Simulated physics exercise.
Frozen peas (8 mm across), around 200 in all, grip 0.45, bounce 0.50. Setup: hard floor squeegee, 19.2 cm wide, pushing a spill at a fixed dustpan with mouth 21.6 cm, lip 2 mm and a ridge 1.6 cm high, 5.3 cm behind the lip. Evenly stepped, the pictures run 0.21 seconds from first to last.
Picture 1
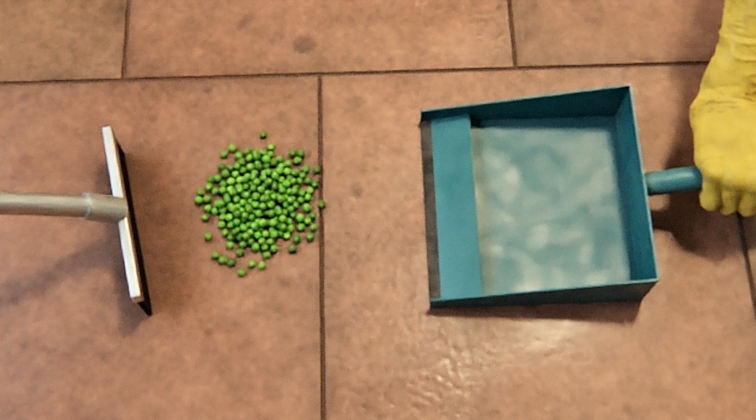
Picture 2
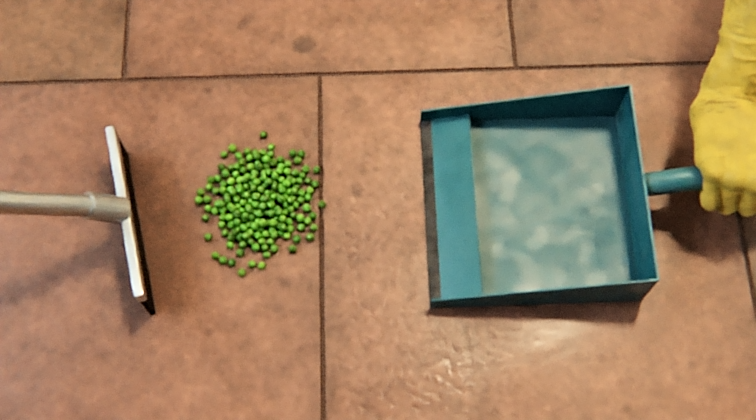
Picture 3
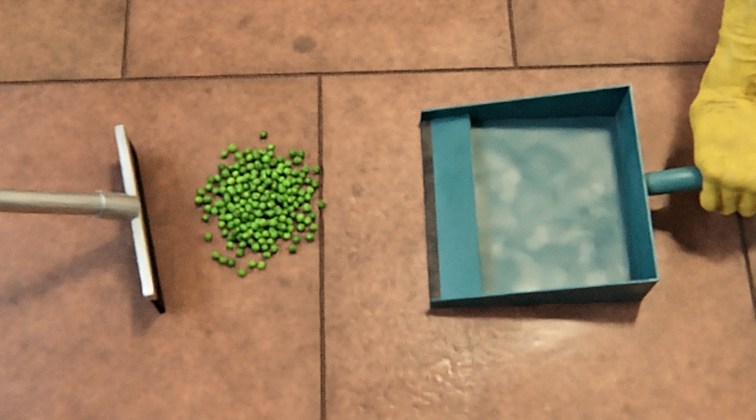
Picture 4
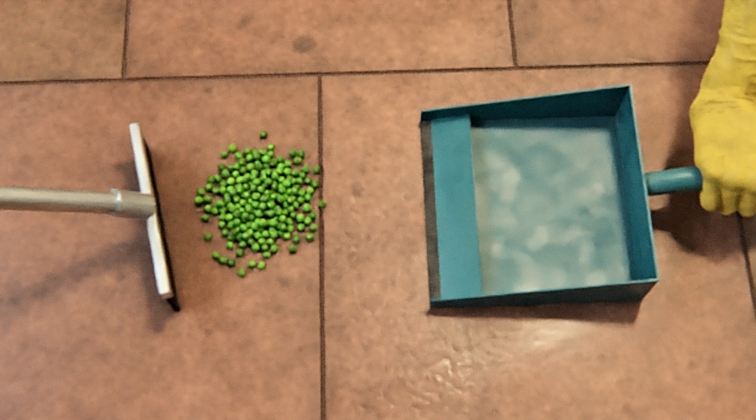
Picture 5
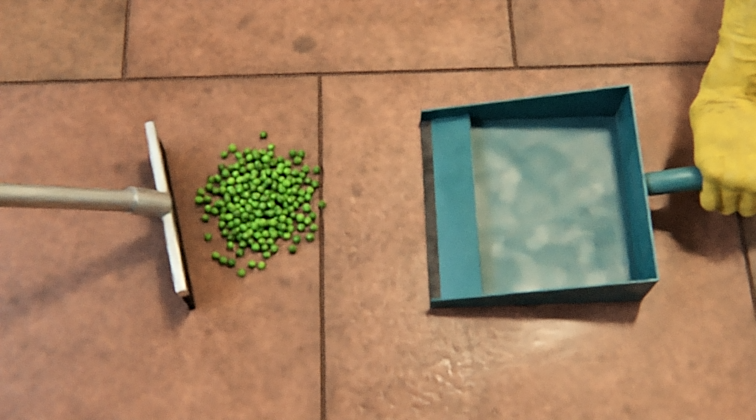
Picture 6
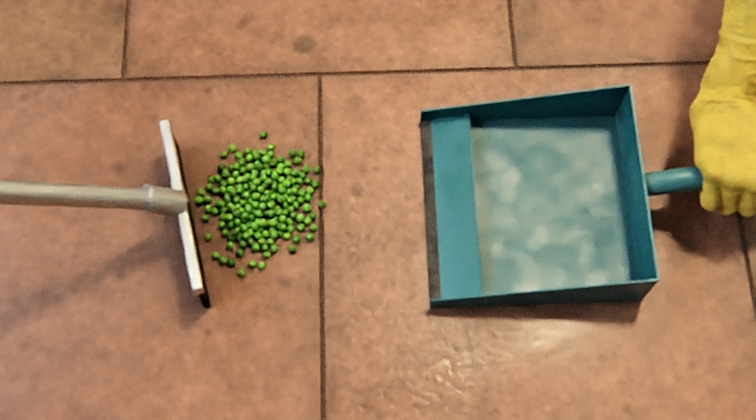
A squeegee slides right across the tiles to the edge of a still pea pile.
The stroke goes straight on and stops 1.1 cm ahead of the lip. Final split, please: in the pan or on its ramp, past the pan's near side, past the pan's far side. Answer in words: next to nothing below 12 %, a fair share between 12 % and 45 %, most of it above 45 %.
In the pan or on its ramp - a fair share; past the pan's near side - next to nothing; past the pan's far side - a fair share.
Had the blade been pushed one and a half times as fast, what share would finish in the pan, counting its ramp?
Roughly 20 in a hundred.
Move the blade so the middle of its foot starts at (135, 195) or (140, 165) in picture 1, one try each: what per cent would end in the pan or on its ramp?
The two tries give about 25 % and about 20 %.
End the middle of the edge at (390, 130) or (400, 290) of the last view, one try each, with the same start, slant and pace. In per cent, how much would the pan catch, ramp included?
Some 25 per cent on the first try, 0 per cent on the second.
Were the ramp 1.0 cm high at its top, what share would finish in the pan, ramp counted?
Close to 25 per cent then.
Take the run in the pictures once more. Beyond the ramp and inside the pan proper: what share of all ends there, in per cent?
Roughly 0 percent.
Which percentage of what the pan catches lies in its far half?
Roughly 50 in a hundred.
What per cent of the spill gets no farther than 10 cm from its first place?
About 0 percent.
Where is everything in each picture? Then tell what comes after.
In the first picture, blade from (138, 296) to (110, 135), moved 0.0 cm, 0 of the pieces shifted so far; middle of the pieces at (259, 202); pan at (545, 207).
In the second picture, blade from (141, 296) to (113, 135), moved 0.3 cm, 0 of the pieces shifted so far; middle of the pieces at (259, 202).
In the third picture, blade from (151, 295) to (122, 133), moved 1.3 cm, 0 of the pieces shifted so far; middle of the pieces at (259, 202).
In the fourth picture, blade from (166, 293) to (137, 132), moved 2.8 cm, 0 of the pieces shifted so far; middle of the pieces at (259, 202).
In the fifth picture, blade from (183, 291) to (152, 130), moved 4.5 cm, 0 of the pieces shifted so far; middle of the pieces at (259, 202).
In the sixth picture, blade from (199, 289) to (167, 128), moved 6.0 cm, 0 of the pieces shifted so far; middle of the pieces at (259, 202); pan at (545, 207).
Then, 0.28 s after the last picture, middle of the blade 14 cm from the lip; 0 % over the lip, far side 5 %, near side 0 %.
Then, 0.46 s after the last picture, middle of the blade 7 cm from the lip; 0 % over the lip, far side 10 %, near side 0 %.
Then, 0.77 s after the last picture, middle of the blade 3 cm from the lip; 20 % over the lip, far side 20 %, near side 0 %.
In the end, pan 20 %, near side 0 %, far side 20 %, in front of the lip or behind the blade 60 %.
